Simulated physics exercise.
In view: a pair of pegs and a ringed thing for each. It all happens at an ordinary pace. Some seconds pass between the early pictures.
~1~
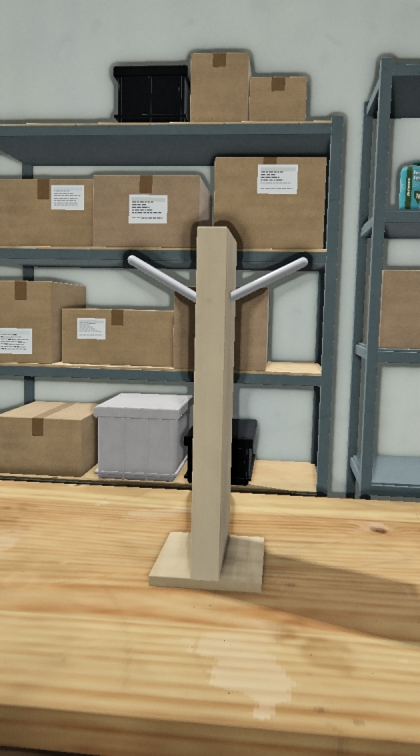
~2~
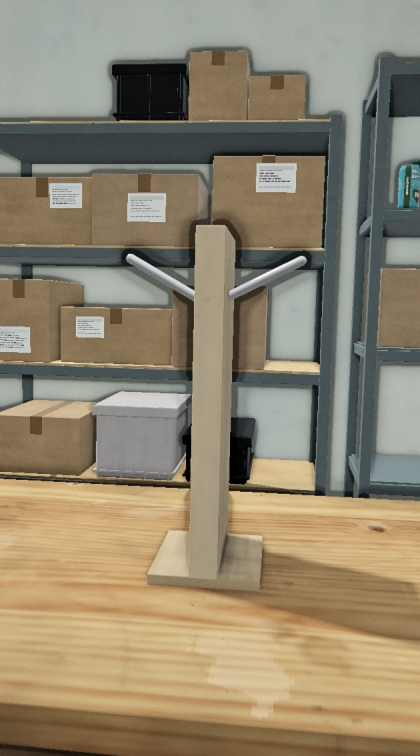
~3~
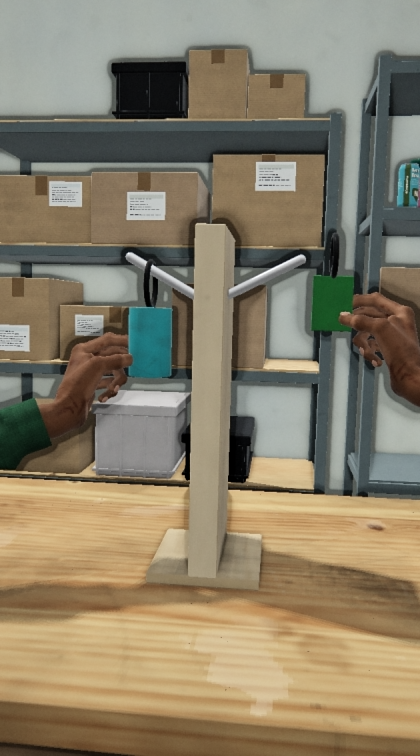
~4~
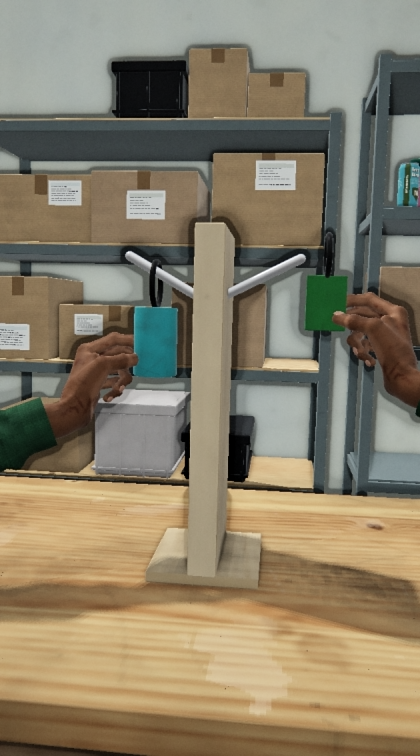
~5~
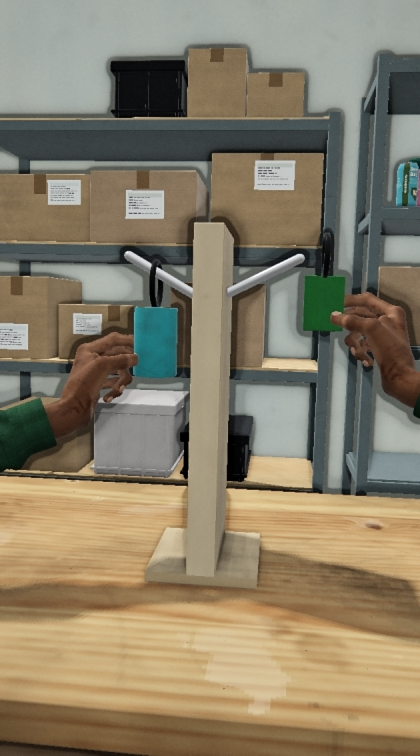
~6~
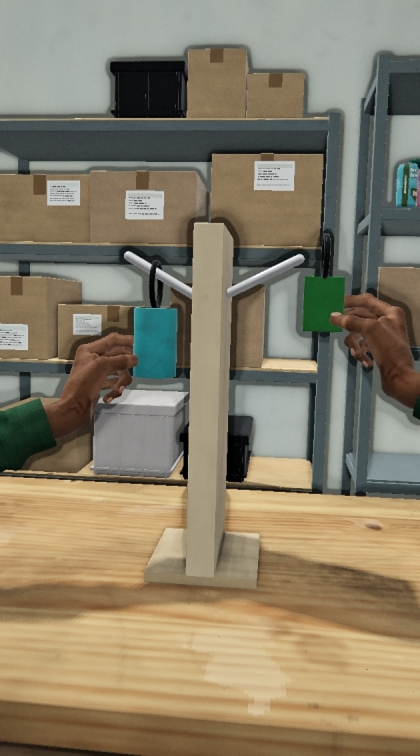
Storage room with shelved boxes, two hands bringing turquoise and green looped tags to the left and right pegs of a wooden stand.
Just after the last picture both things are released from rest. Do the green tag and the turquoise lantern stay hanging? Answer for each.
Here the green tag falls off and the turquoise lantern stays on its peg.
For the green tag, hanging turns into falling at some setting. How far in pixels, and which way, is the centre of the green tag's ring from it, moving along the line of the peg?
Roughly 28 pixels left.
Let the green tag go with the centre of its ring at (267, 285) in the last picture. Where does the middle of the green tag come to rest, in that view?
Resting at (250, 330).
Then, 0.12 s on from there, green tag displaced a little near (323, 308); turquoise lantern turned 20° from its first pose near (167, 332).
Then, 0.20 s on from there, green tag on its way down near (320, 382); turquoise lantern turned 19° from its first pose near (174, 337).
In the end, the green tag slips down, near (313, 526); the turquoise lantern hangs there, near (174, 337).
